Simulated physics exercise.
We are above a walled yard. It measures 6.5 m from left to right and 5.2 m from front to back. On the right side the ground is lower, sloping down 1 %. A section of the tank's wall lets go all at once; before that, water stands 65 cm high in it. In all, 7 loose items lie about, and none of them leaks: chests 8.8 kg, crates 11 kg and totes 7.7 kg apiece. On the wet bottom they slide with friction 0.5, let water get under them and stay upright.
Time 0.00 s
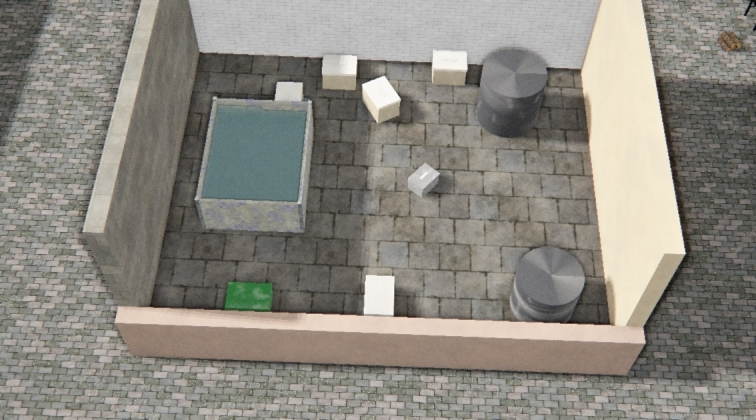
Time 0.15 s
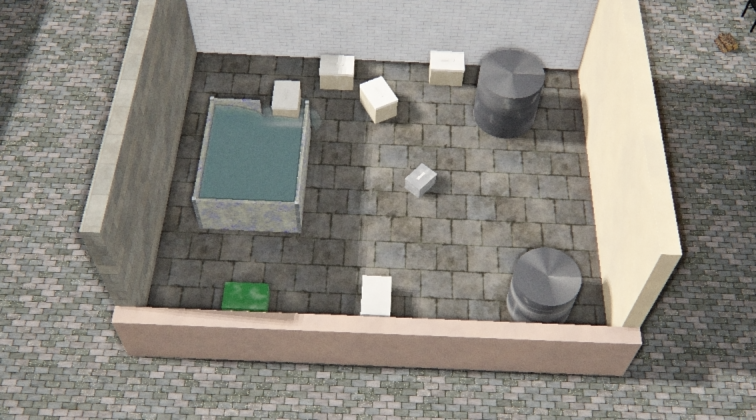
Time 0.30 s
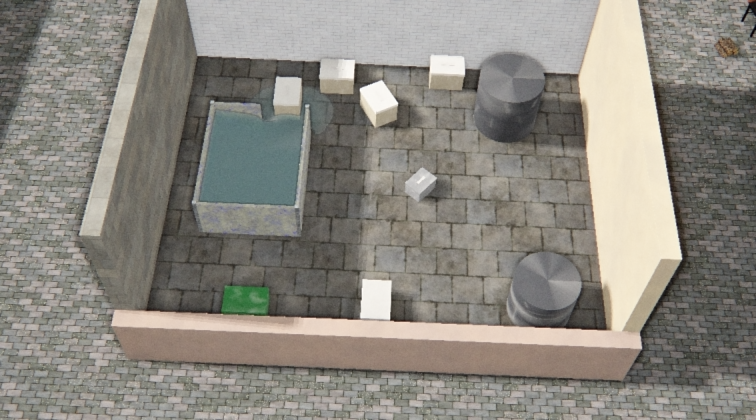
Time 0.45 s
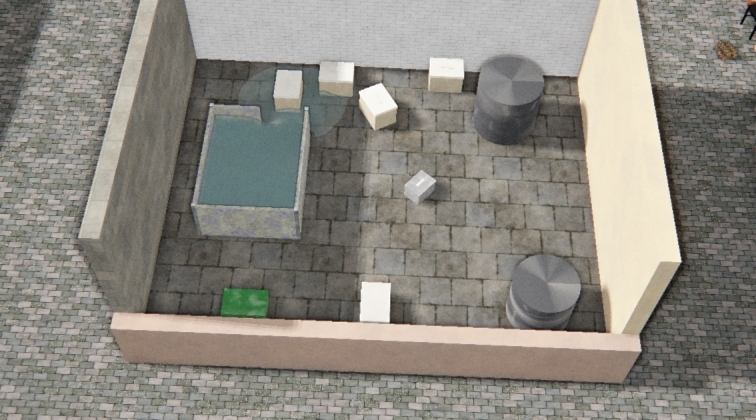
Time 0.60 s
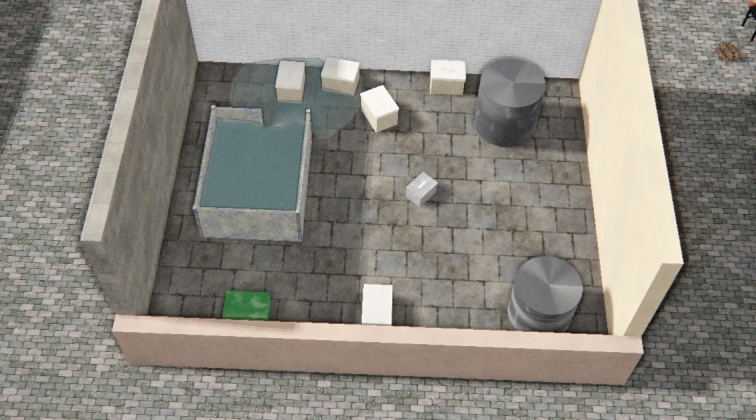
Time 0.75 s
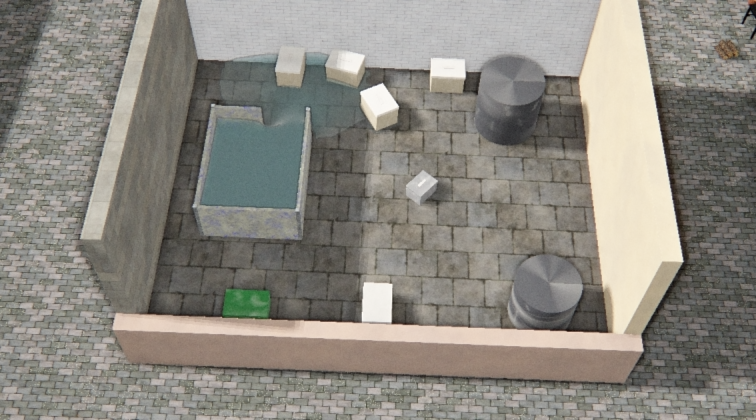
At the start, a walled yard holds a tank of water at the left, pale boxes, a small green item and two dark round objects. A gap opens in the tank's back wall and water spreads over the paving behind it. The nearest box slides back, then its neighbour shifts slightly.
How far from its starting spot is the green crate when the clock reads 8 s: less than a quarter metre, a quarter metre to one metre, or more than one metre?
The green crate ends up a quarter metre to one metre away.
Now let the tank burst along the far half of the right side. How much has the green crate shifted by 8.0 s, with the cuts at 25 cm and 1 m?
Result: The green crate remains where it was.
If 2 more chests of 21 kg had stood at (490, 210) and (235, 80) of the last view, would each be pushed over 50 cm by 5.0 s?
Respectively: Inside the limit and outside the limit.
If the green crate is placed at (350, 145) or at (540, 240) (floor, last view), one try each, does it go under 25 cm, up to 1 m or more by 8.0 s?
Respectively: It rests almost unmoved; it edges along somewhat.
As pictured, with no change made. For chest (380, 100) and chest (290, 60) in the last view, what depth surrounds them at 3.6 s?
I'd put it at 2 cm and 14 cm respectively.
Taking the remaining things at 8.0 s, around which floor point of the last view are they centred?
Close to pixel (394, 221).
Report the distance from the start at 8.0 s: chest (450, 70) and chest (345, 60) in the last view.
First 350 cm, then 450 cm.
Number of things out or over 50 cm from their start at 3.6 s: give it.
I make it 4.
After 1.6 s the green crate is near (246, 303), 0.0 m from its start, aground; 2 afloat.
After 3.6 s the green crate is near (246, 303), 0.0 m from its start, aground; 3 afloat.
After 5.6 s the green crate is near (268, 287), 0.4 m from its start, aground; 3 afloat.
After 8.0 s the green crate is near (270, 284), 0.4 m from its start, aground; 3 afloat.
